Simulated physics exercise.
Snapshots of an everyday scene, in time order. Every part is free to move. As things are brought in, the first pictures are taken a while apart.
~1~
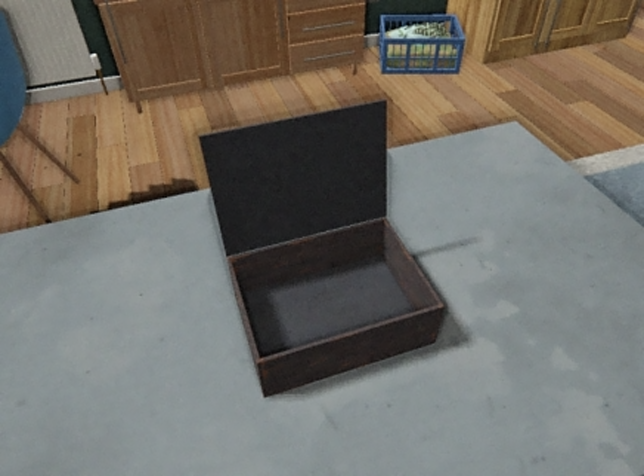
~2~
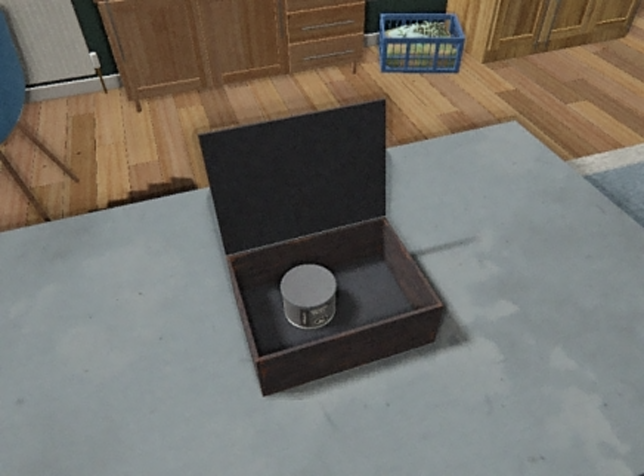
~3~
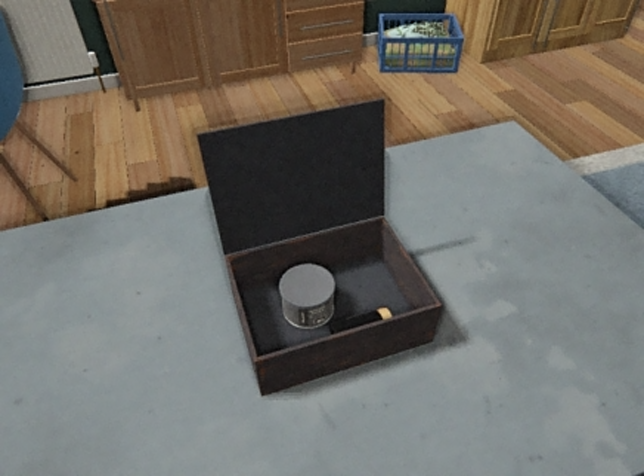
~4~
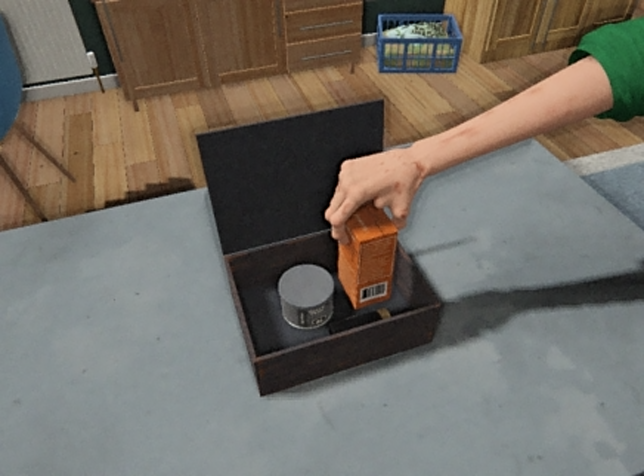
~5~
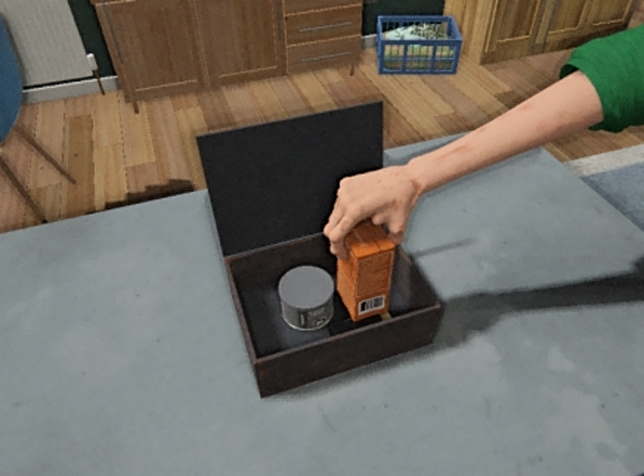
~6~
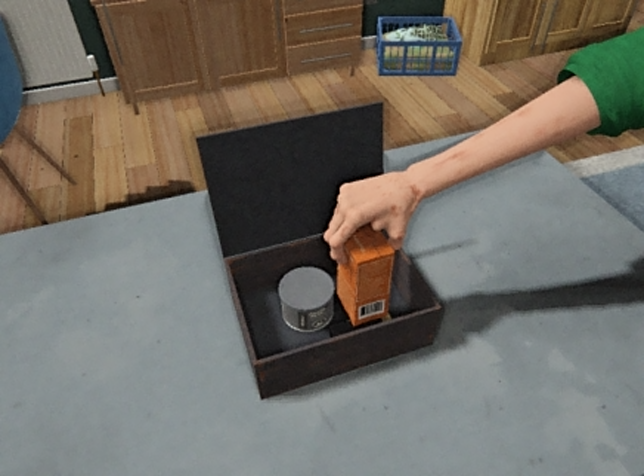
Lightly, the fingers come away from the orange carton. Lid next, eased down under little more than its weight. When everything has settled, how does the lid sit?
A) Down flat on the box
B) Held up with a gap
Option A: Down flat on the box.
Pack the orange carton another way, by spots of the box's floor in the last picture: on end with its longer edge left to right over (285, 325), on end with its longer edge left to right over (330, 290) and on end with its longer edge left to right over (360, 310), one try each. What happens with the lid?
The lid is kept raised the first time, is kept raised the second time and is kept raised the third time.
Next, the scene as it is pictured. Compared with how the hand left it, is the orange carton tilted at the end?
Looking at the last picture, the orange carton sits at an angle.
Then, 0.30 s later than the last frame, orange carton tilted by 63° near (356, 277).
Then, 1.30 s later than the last frame, lid 77° above the rim; orange carton on its side near (352, 283).
Then, 1.70 s later than the last frame, lid 44° above the rim; orange carton on its side near (352, 283).
Then, 2.00 s later than the last frame, lid 9° above the rim; orange carton on its side near (352, 283).
When it is over, lid shut; lying over in the box, orange carton; the other 2 as before. End places, in pixels of the last picture, orange carton near (352, 283).
